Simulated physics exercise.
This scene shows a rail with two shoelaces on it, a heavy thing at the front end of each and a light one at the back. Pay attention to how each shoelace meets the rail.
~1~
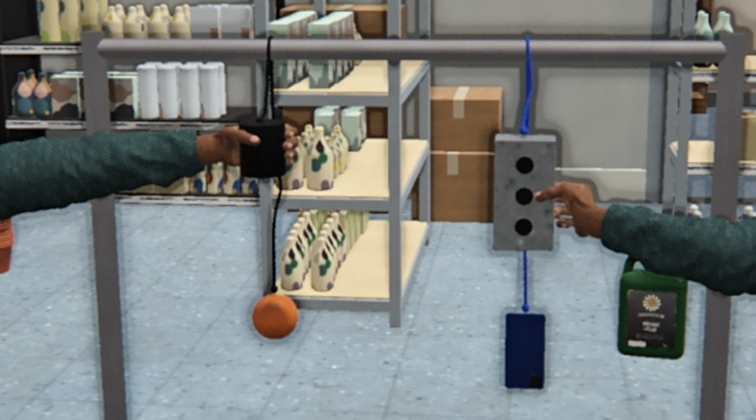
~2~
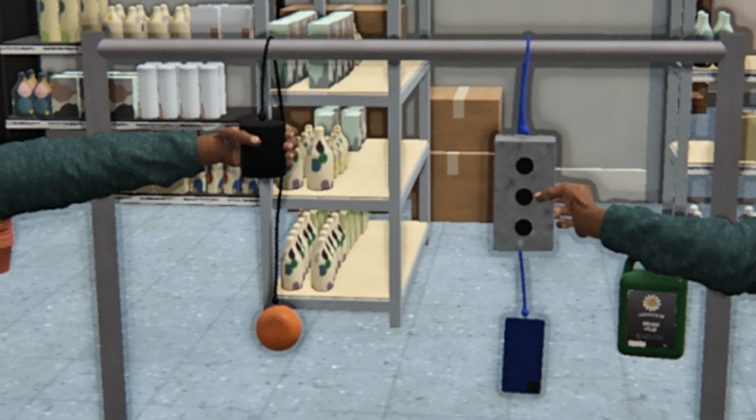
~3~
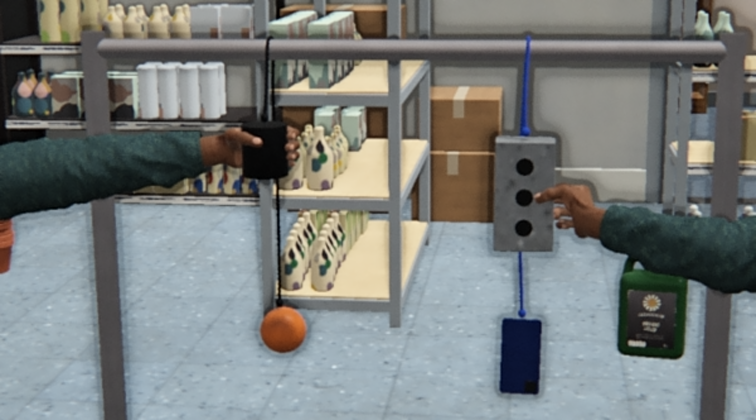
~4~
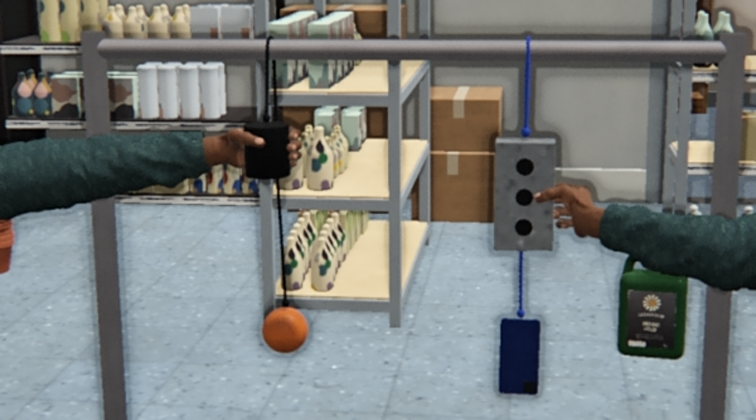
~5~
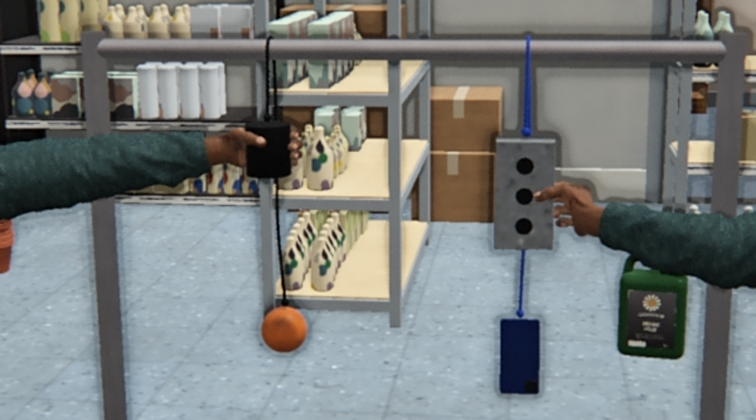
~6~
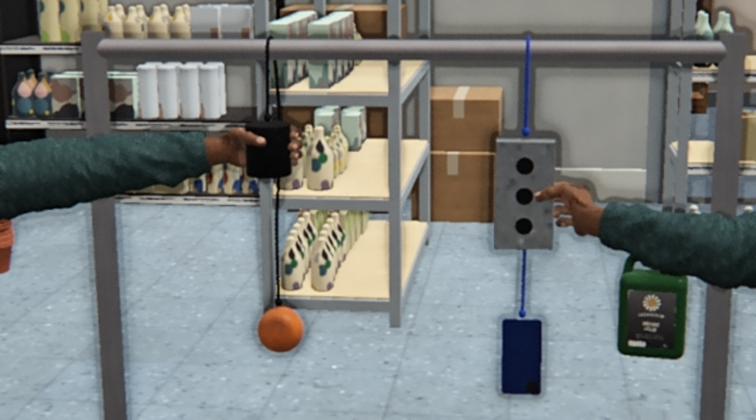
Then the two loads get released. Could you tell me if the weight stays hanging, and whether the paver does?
The weight fails to hold, the paver fails to hold.
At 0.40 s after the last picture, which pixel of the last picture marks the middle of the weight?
I'd put it roughly at (274, 314).
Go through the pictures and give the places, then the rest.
In the first picture, weight (263, 148); paver (524, 193); left orange (275, 317); right phone (525, 352).
In the second picture, weight (263, 149); paver (524, 193).
In the third picture, weight (265, 150); paver (524, 194).
In the fourth picture, weight (267, 150); paver (525, 194).
In the fifth picture, weight (268, 149); paver (525, 193).
In the sixth picture, weight (268, 149); paver (525, 193); left shoelace only laid over the rail; right shoelace only laid over the rail.
Then, 0.40 s after the last picture, weight dropping near (274, 314); paver dropping near (523, 309).
Then, 0.74 s after the last picture, weight on the floor; paver on the floor.
At rest, weight on the floor; paver on the floor. The weight drops and the paver pulls its rope through.
